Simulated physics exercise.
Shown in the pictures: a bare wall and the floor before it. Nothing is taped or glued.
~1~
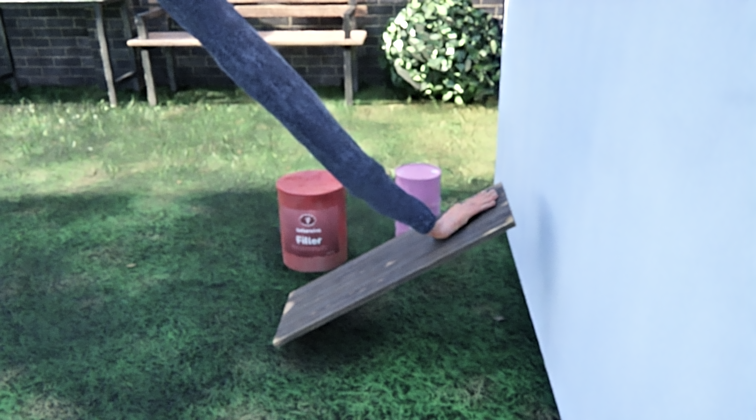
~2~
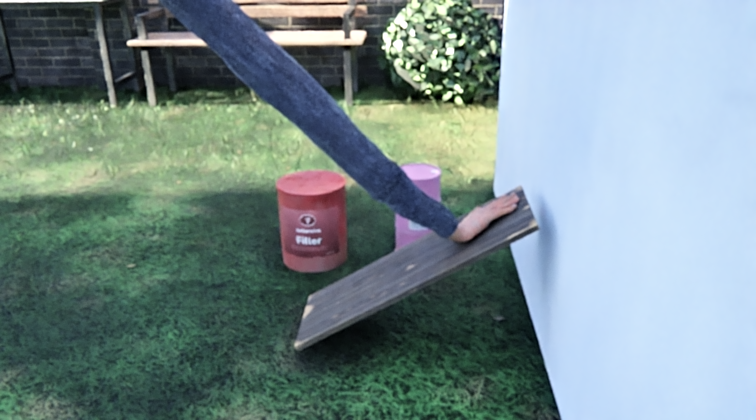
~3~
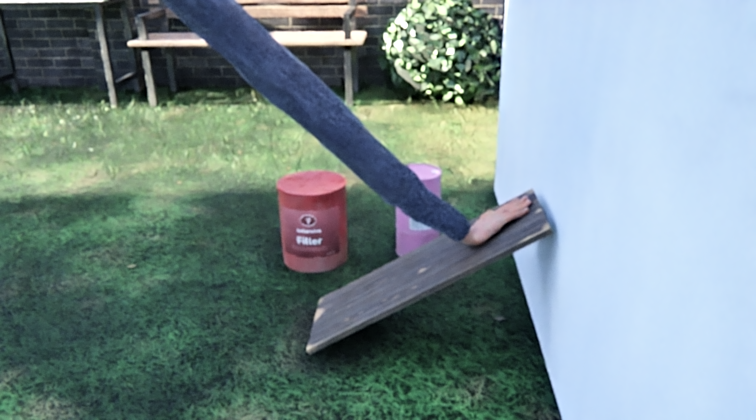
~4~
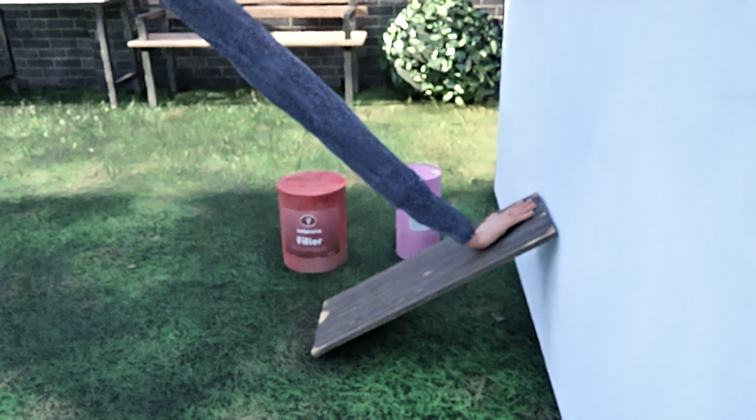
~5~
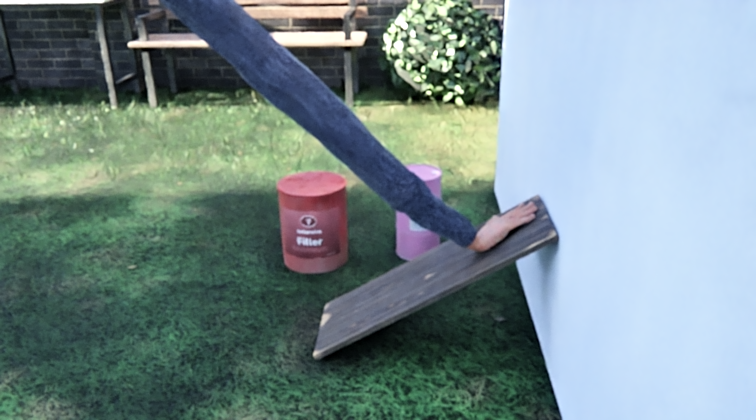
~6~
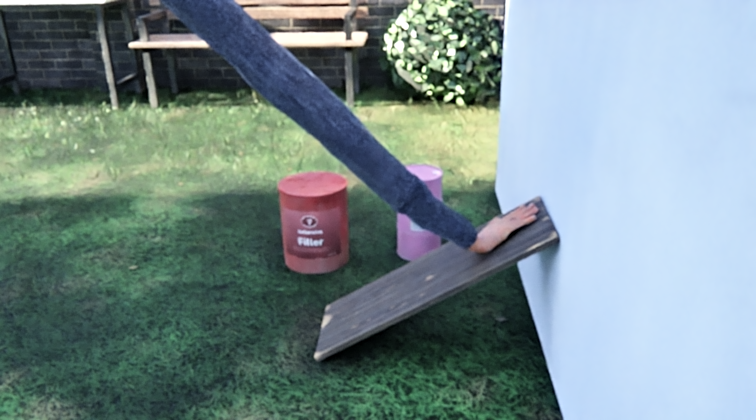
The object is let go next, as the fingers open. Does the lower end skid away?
It turns unstable.
Then, 0.30 s after the last picture, black board leaning 11° more than when let go near (420, 296).
Then, 0.40 s after the last picture, black board leaning 27° more than when let go near (411, 326).
Then, 0.50 s after the last picture, black board leaning 30° more than when let go near (409, 327).
At rest, moved from the start, black board; the other 2 in place. Seen from the same camera at the end, black board near (409, 333). The board slips out.
